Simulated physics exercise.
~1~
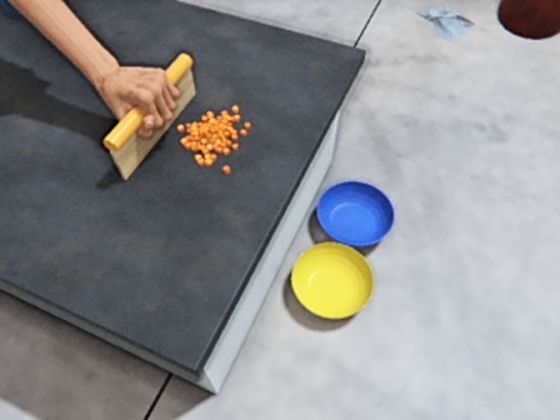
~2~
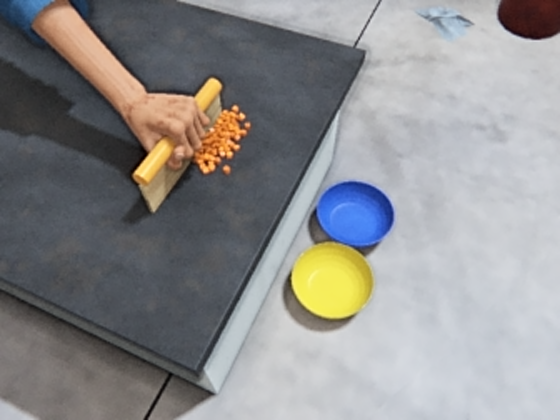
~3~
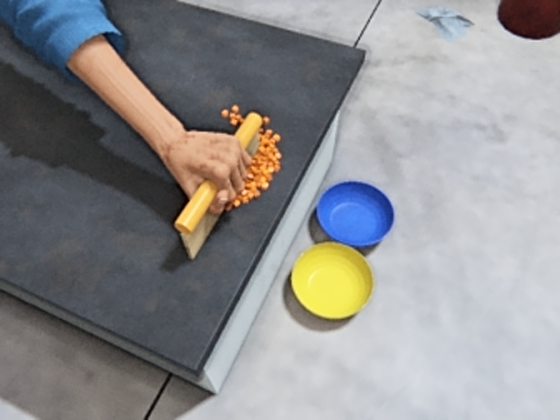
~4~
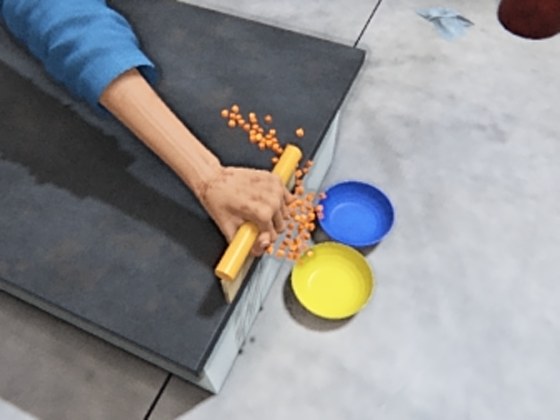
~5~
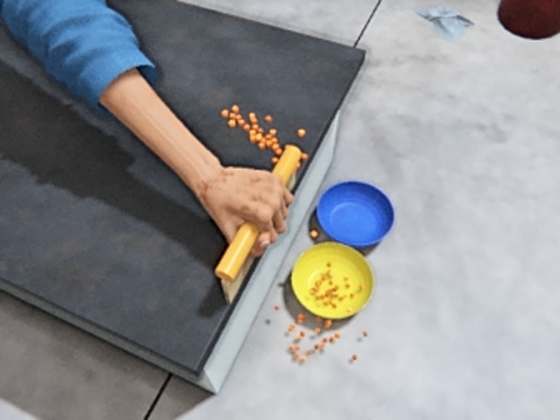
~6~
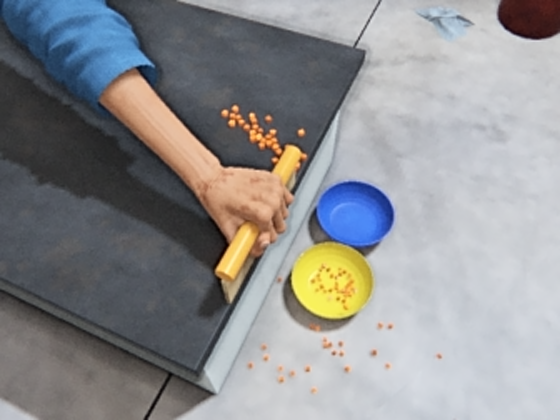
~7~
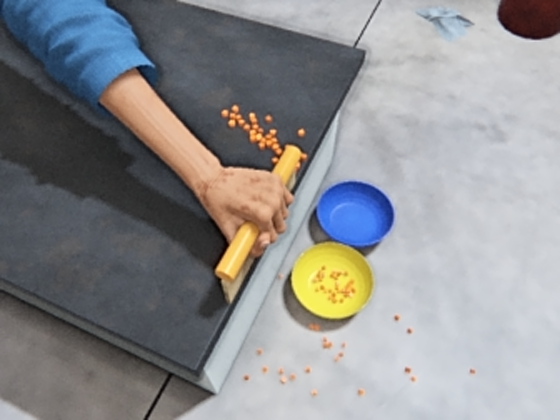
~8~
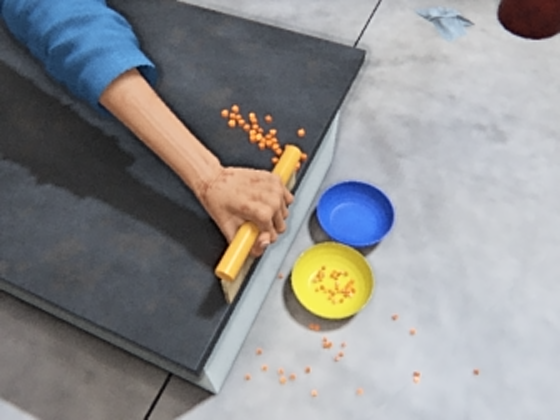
A hand at the end of a blue-sleeved arm grips a yellow-handled scraper on a dark slab, seen from above, with small orange carrot cubes scattered beside the blade. Past the slab's right edge, a blue bowl and a yellow bowl sit below on a pale grey surface. The hand pushes the scraper down and to the right, driving many cubes toward the edge while some slip behind along its upper end. The scraper halts at the edge and a cluster spills over. Some cubes land in the yellow bowl, others scatter across the floor, several stay on the slab, and the blue bowl remains empty.
